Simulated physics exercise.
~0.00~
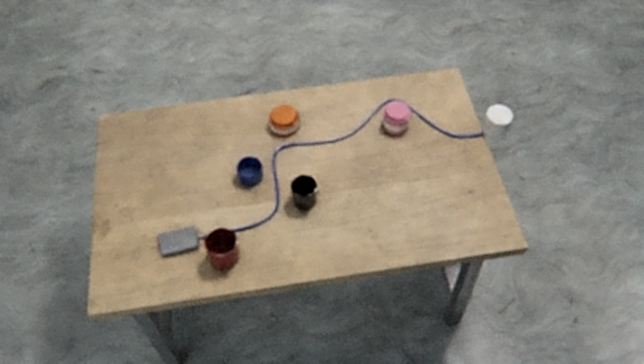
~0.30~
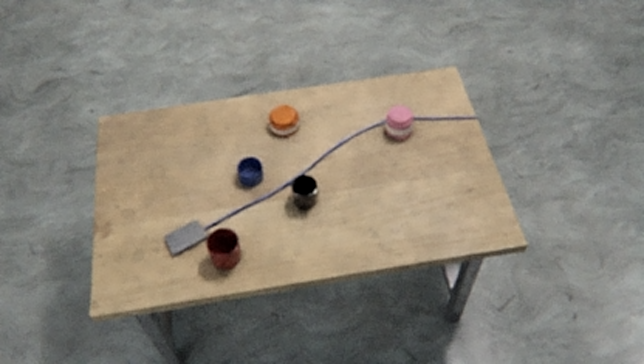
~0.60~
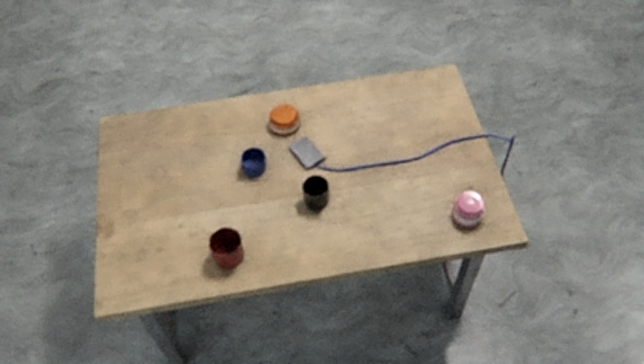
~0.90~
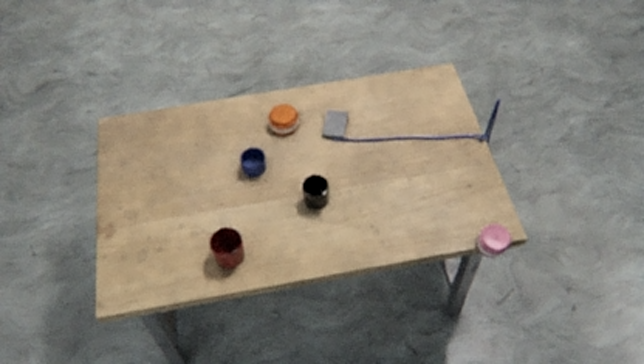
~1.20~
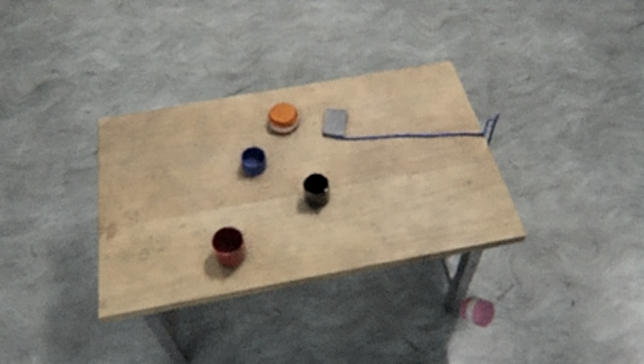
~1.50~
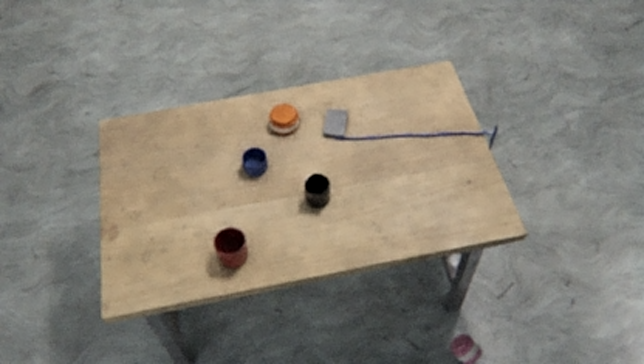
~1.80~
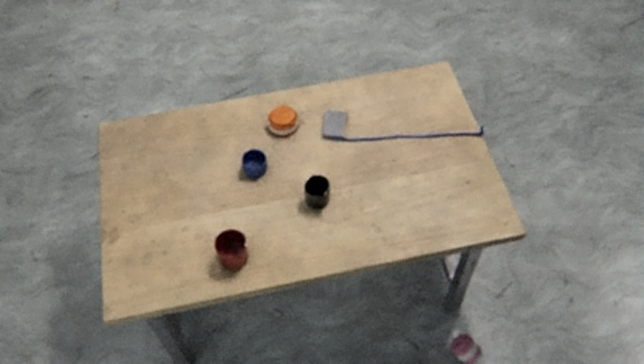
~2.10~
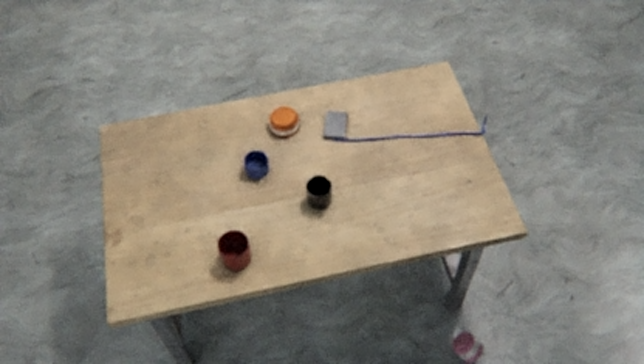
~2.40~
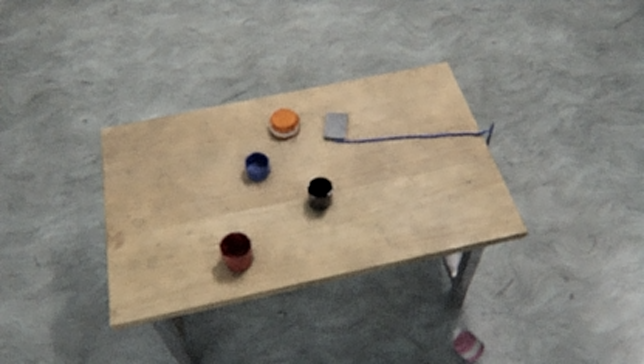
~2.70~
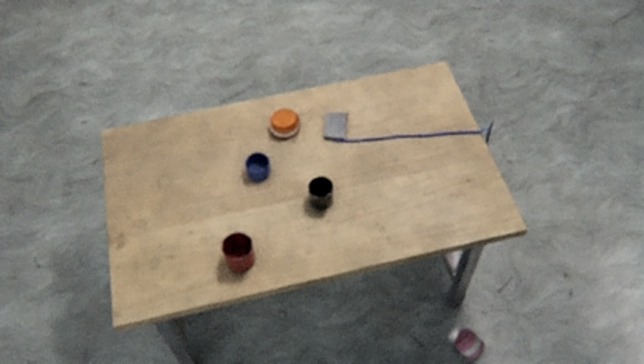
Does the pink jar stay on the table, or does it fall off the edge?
The pink jar falls off. It slides to the near right corner, goes over the edge and ends up on the floor.
